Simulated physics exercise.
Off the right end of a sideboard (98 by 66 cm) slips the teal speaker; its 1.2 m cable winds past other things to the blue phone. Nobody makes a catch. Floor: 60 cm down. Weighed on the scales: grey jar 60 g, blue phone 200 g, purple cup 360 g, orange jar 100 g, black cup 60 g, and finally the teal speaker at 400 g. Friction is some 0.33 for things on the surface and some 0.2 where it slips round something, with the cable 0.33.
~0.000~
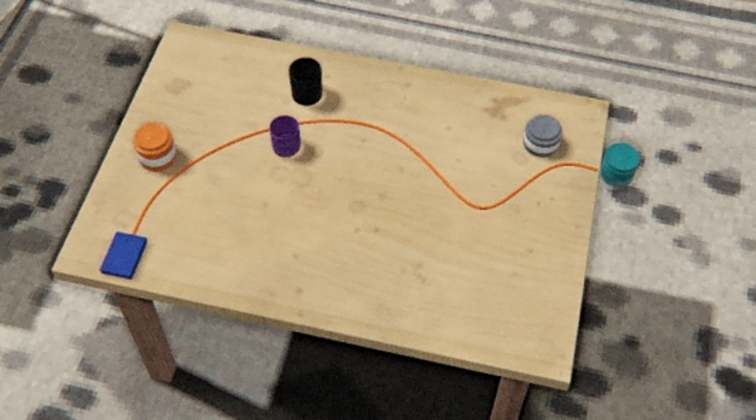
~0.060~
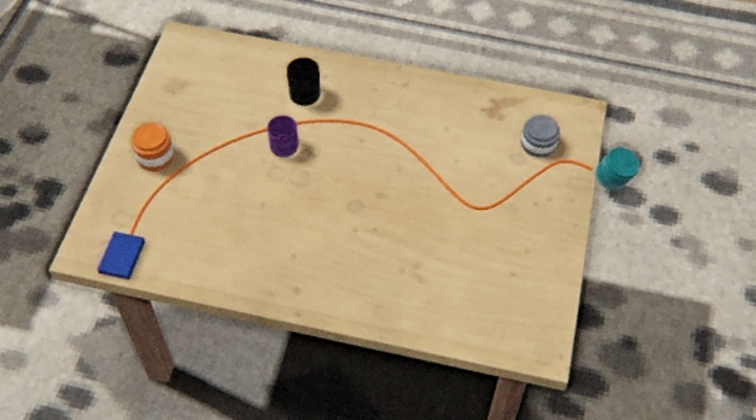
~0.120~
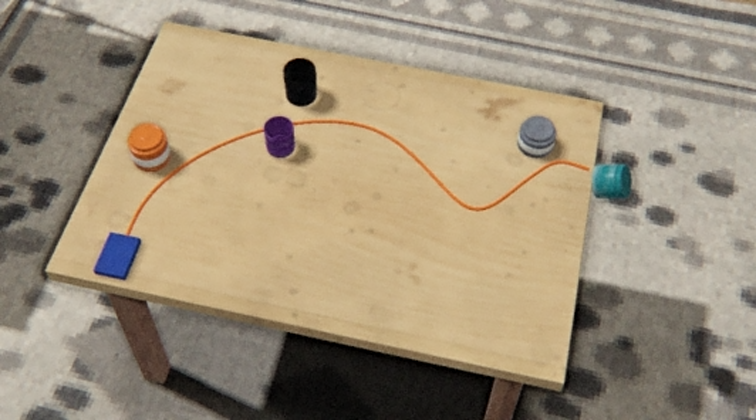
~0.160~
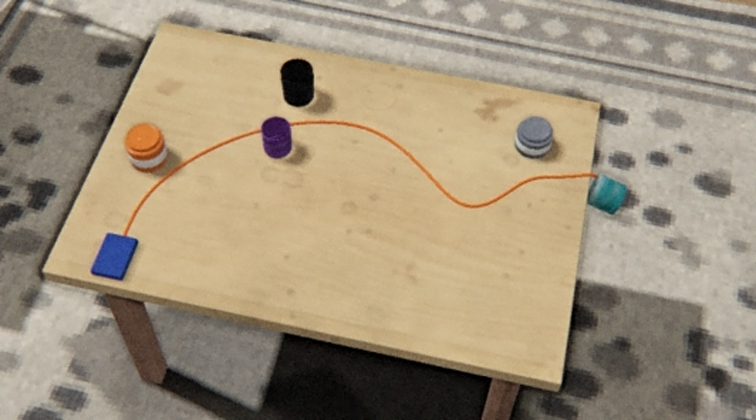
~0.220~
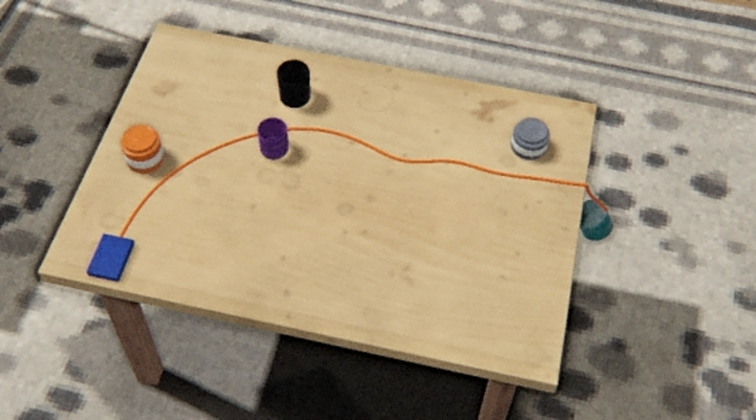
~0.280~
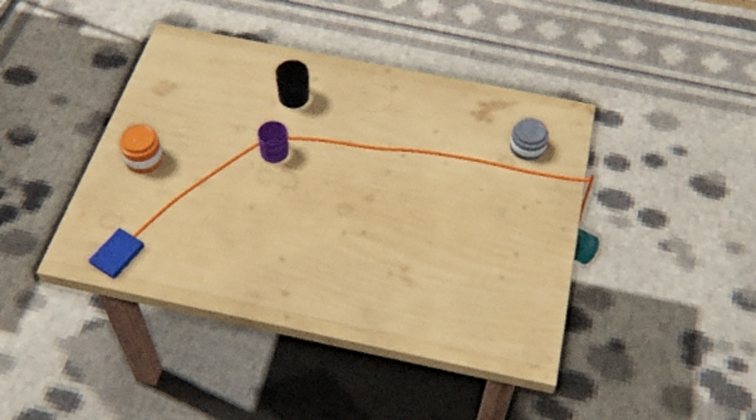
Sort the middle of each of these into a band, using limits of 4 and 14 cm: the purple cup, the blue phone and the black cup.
Sorted: The purple cup between 4 and 14 cm; the blue phone above 14 cm; the black cup below 4 cm.
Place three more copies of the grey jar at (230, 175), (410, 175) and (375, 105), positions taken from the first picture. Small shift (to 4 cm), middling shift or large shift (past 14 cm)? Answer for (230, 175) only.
At that spot the shift is big.
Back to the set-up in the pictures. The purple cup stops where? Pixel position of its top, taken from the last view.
Check near (293, 167) - that's where it comes to rest.
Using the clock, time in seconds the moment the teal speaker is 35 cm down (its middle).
About: 0.40 s.
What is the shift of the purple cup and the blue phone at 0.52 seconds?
Approx. shifts - purple cup: 10 cm; blue phone: 25 cm.
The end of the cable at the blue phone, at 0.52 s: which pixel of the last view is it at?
It's at around pixel (246, 182).
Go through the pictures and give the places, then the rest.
In the first frame, shows, purple cup (284, 127); blue phone (123, 253); black cup (305, 69); cable runs through (545, 171) (456, 194) (372, 126) (258, 133) (165, 186).
In the second frame, shows, teal speaker (620, 160); cable runs through (542, 171) (370, 126) (162, 185).
In the third frame, shows, teal speaker (612, 182); cable runs through (539, 172) (367, 127) (159, 186).
In the fourth frame, shows, teal speaker (606, 194); cable runs through (545, 177) (364, 128) (156, 187).
In the fifth frame, shows, teal speaker (594, 220); cable runs through (586, 186) (363, 143) (156, 188).
In the sixth frame, shows, purple cup (273, 133); blue phone (116, 251); black cup (292, 72); cable runs through (512, 168) (393, 149) (183, 194).
At 0.5 s, the cable's tail end at (246, 182); blue phone 27 cm off its start, purple cup 10 cm off its start, teal speaker over the edge.
At 0.7 s, the cable's tail end at (311, 131); blue phone 43 cm off its start, purple cup 10 cm off its start, teal speaker over the edge.
At 1.0 s, the cable's tail end at (322, 125); blue phone 46 cm off its start at (304, 133), purple cup 10 cm off its start at (293, 167), teal speaker over the edge.
At 1.2 s, the cable's tail end at (322, 125); blue phone 46 cm off its start, purple cup 10 cm off its start, teal speaker over the edge.
At 2.4 s, the cable's tail end at (322, 125); blue phone 46 cm off its start at (304, 133), purple cup 10 cm off its start at (293, 167), black cup 0 cm off its start at (292, 72), teal speaker over the edge.
